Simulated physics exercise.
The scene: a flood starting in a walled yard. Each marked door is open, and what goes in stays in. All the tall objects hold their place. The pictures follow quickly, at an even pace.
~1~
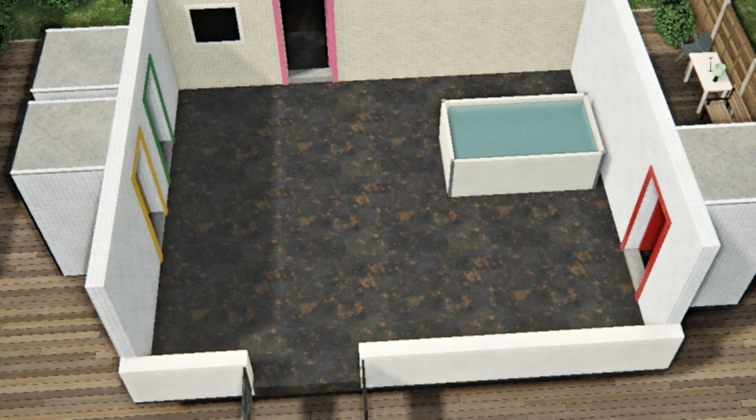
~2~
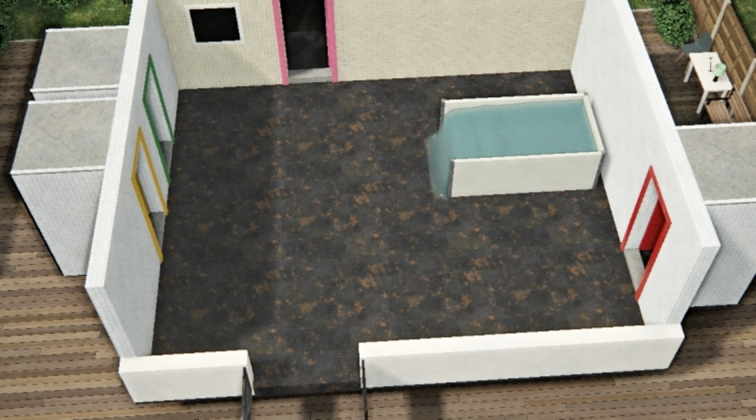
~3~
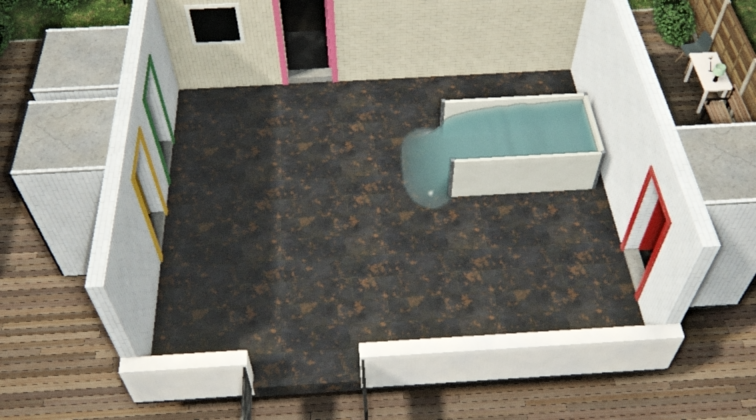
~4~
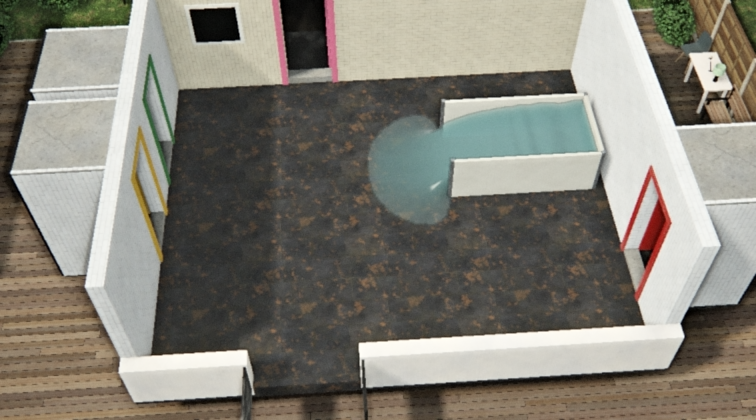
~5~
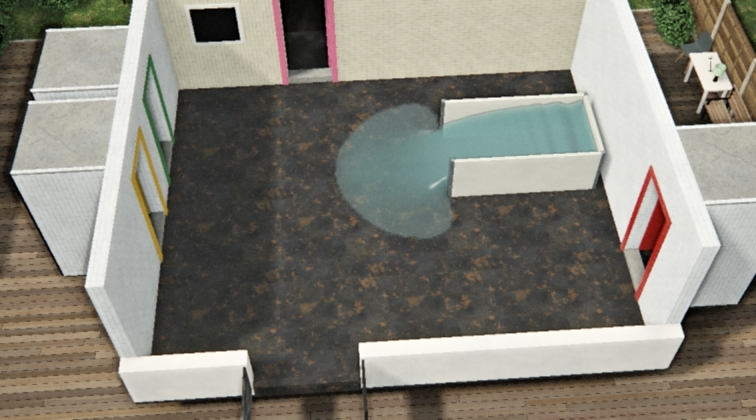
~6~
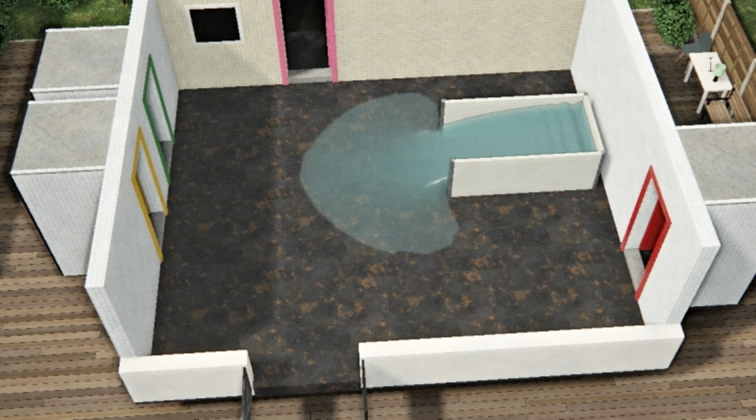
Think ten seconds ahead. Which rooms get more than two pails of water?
The yellow door floods; the red door holds within the limit; the green door floods; the pink door holds within the limit.
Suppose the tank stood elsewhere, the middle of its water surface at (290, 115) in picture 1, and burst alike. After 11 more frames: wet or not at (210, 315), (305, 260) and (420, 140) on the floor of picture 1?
As listed: Wet, clear, dry.
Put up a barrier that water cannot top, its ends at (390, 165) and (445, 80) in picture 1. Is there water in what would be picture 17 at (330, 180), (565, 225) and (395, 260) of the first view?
In that order: Flooded, not flooded, flooded.
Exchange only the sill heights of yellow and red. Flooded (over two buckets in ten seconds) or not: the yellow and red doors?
My reading: Yellow door is over, red door keeps below it.
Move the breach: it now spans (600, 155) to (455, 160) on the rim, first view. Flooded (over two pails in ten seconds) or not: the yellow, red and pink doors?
Yellow door holds, red door floods, pink door takes less.
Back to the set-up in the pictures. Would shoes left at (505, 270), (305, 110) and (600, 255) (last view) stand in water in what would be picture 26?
In turn: No water, flooded, not flooded.
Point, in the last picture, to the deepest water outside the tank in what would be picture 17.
Around (179, 89).
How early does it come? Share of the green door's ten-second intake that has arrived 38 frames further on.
I make it 100 per cent.
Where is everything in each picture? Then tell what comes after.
Still water in the open tank at (521, 130), in the first picture.
Water pours out at (448, 155) and has run to (447, 198), in the second picture.
The front is at (418, 200), out from the gap at (447, 156), in the third picture.
Water pours out at (447, 157) and has run to (385, 201), in the fourth picture.
Water pours out at (447, 158) and has run to (341, 181), in the fifth picture.
The front is at (305, 183), out from the gap at (447, 158), in the sixth picture.
A moment on, water covers 45 % of the floor; the yellow door not reached, the red door not reached, the green door wet at the sill, nothing in, the pink door wet at the sill, nothing in.
Next, water covers 55 % of the floor; the yellow door under two buckets in, the red door not reached, the green door over two buckets in, the pink door wet at the sill, nothing in.
Then, water covers 60 % of the floor; the yellow door over two buckets in, the red door not reached, the green door far over two buckets in, the pink door wet at the sill, nothing in.
Later, water covers 60 % of the floor; the yellow door far over two buckets in, the red door not reached, the green door far over two buckets in, the pink door wet at the sill, nothing in.
In the end, water covers 90 % of the floor; the yellow door far over two buckets in, the red door under two buckets in, the green door far over two buckets in, the pink door wet at the sill, nothing in.
